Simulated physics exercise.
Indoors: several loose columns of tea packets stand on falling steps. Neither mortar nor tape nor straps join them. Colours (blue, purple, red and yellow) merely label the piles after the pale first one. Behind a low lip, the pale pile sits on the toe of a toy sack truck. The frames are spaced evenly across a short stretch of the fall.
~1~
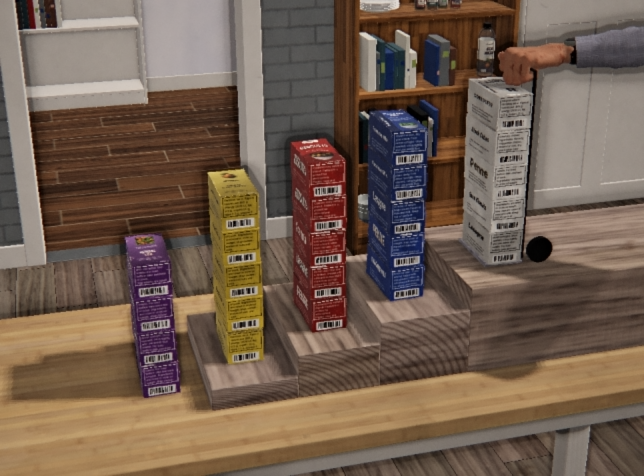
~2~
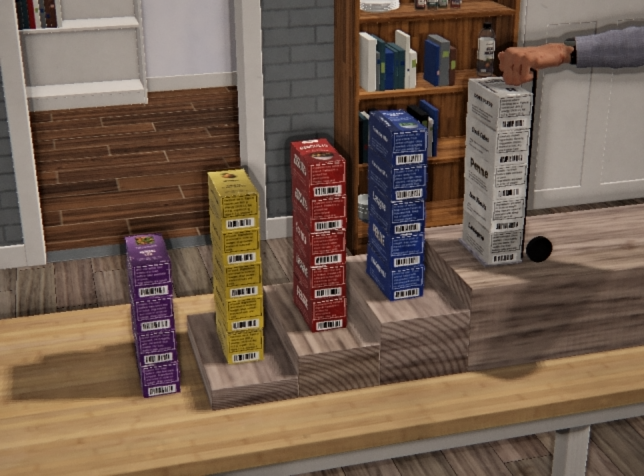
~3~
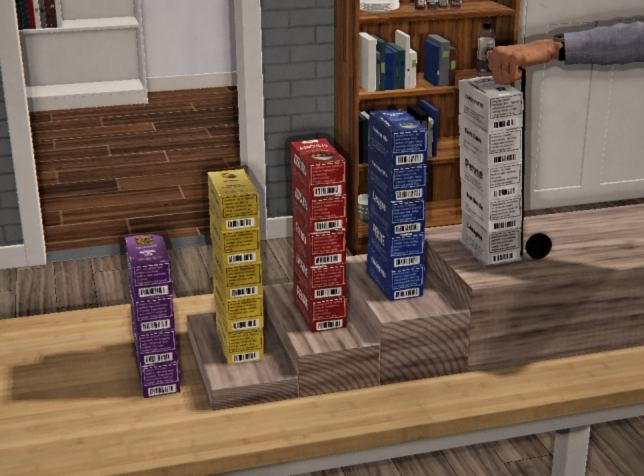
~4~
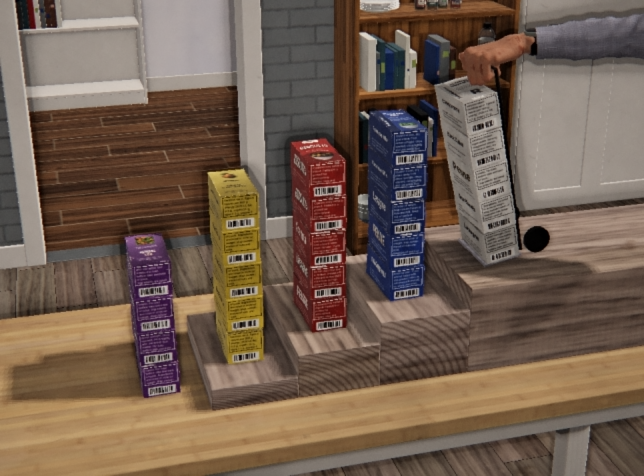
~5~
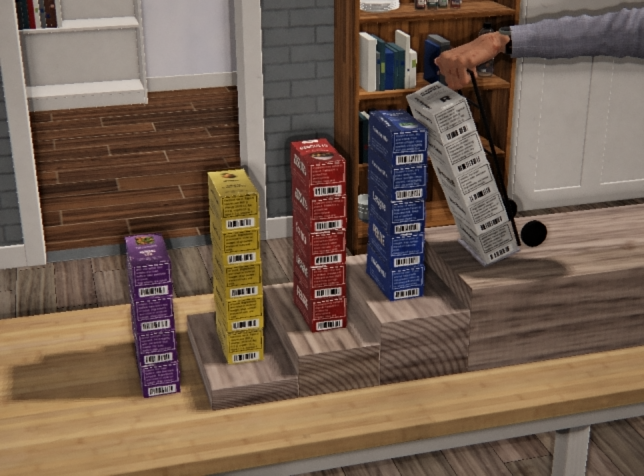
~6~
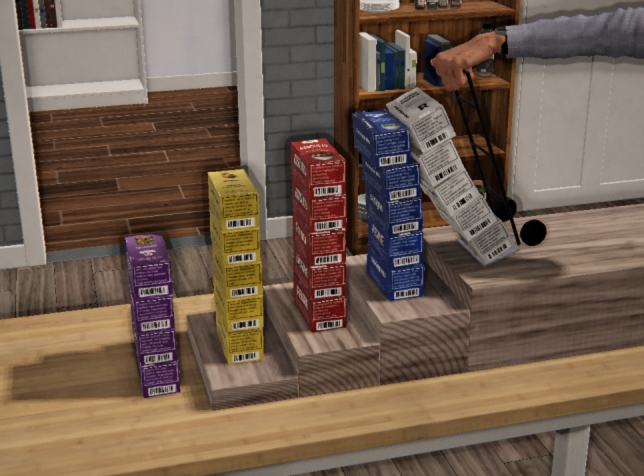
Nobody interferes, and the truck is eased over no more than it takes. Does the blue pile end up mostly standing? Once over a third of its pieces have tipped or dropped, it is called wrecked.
No, it goes down.
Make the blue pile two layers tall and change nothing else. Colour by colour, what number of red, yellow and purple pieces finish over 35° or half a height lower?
By colour, I'd count red 2, yellow 3, purple 3.
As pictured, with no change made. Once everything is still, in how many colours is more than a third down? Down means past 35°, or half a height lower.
The tally is 4.
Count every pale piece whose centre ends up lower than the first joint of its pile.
3 in all.
Just after the last frame, 5 of the pale pile down; none of the 5 blue packets down (0 of 19 in all colours); top blue packet tilted clearly; top red packet tilted barely.
A moment on, 5 of the pale pile down; 4 of the 5 blue packets down (4 of 19 in all colours); top blue packet tilted well over, about its own height lower; top yellow packet tilted clearly.
Further on, 5 of the pale pile down; 4 of the 5 blue packets down (12 of 19 in all colours); top blue packet tilted a little, some three heights lower; top yellow packet on its side.
Then, 5 of the pale pile down; 4 of the 5 blue packets down (16 of 19 in all colours); top blue packet tilted well over, some three heights lower; top purple packet on its side.
When it is over, 5 of the pale pile down; 4 of the 5 blue packets down (16 of 19 in all colours); top blue packet tilted well over, some three heights lower; top red packet on its side. In pixels of the last frame, middles, top blue packet near (180, 278).
